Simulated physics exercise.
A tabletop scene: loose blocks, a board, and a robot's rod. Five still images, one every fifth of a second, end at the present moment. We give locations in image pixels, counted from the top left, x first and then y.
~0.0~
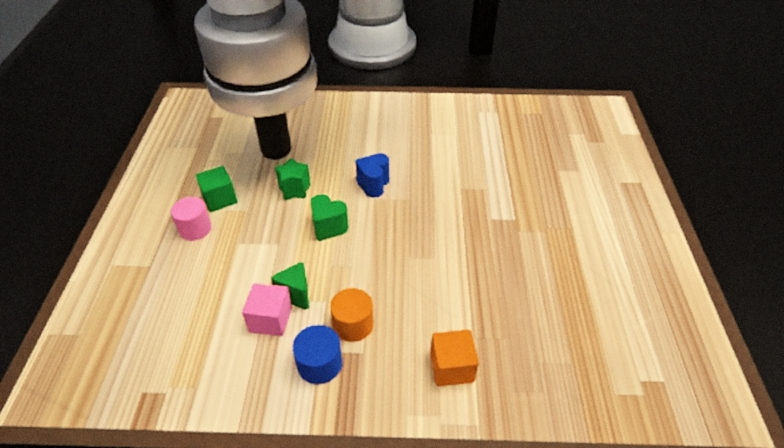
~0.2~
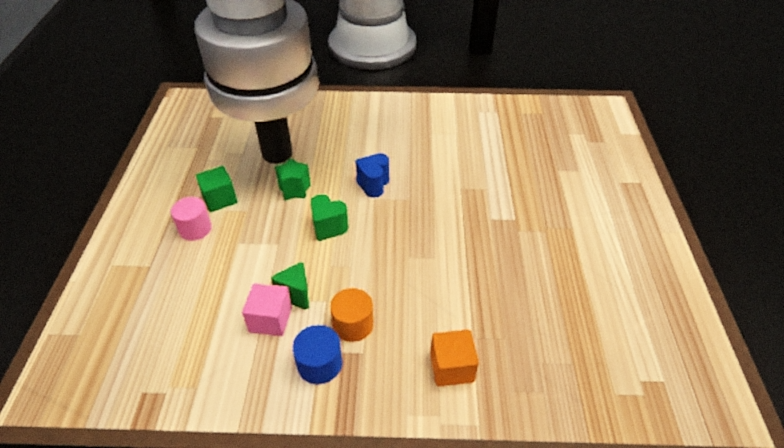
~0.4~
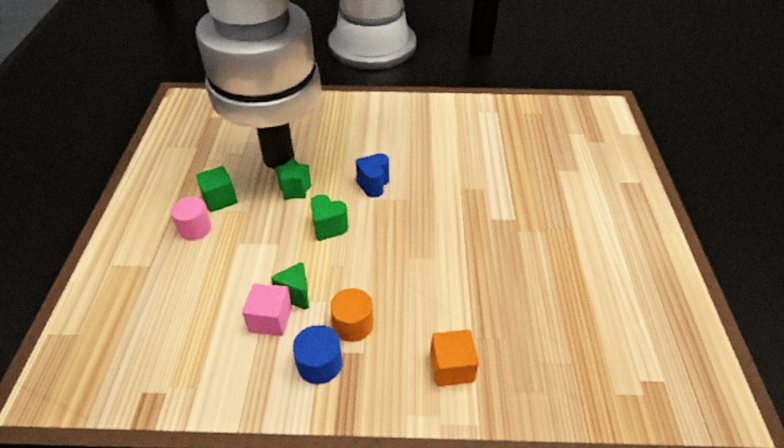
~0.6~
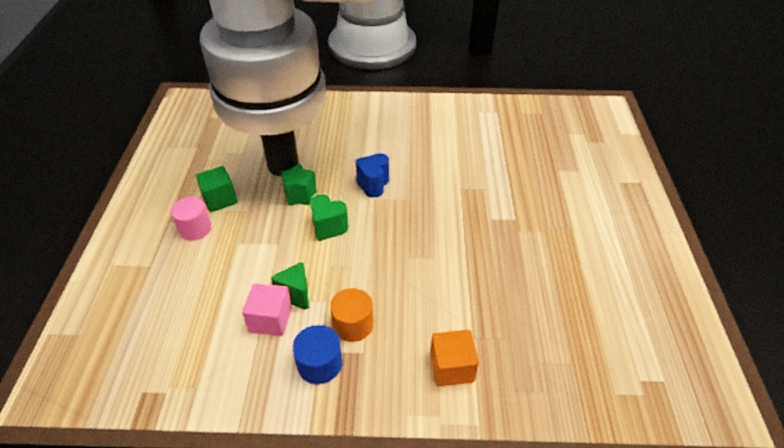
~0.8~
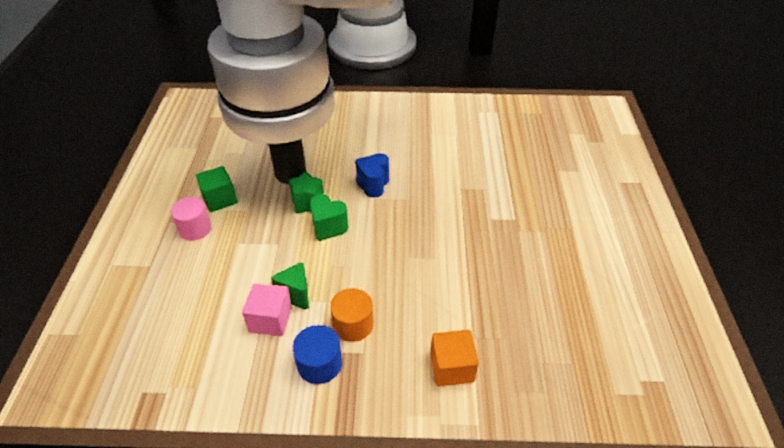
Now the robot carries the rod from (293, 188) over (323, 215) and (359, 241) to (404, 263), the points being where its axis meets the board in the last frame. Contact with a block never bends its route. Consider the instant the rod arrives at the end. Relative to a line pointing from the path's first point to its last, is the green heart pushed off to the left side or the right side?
With start-to-end as forward, it shifts right.
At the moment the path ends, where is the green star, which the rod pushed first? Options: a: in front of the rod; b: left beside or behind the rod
The answer is a.
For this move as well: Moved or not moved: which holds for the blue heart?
It will remain on its spot.
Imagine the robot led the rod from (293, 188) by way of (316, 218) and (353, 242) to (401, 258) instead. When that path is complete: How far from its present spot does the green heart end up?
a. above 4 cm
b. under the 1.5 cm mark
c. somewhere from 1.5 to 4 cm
Correct choice: A.
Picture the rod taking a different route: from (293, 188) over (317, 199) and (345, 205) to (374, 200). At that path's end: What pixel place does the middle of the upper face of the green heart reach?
I'd guess (345, 228).
What follows on the original path. One third of the way, rod (322, 202); green star (340, 210); green heart (349, 236), turned 40° clockwise.
Two thirds of the way, rod (358, 228); green star (387, 228), turned 35° anticlockwise; green heart (371, 252), turned 120° clockwise.
At the end, rod (404, 250); green star (437, 247), turned 40° anticlockwise; green heart (377, 260), turned 145° clockwise; blue heart still.
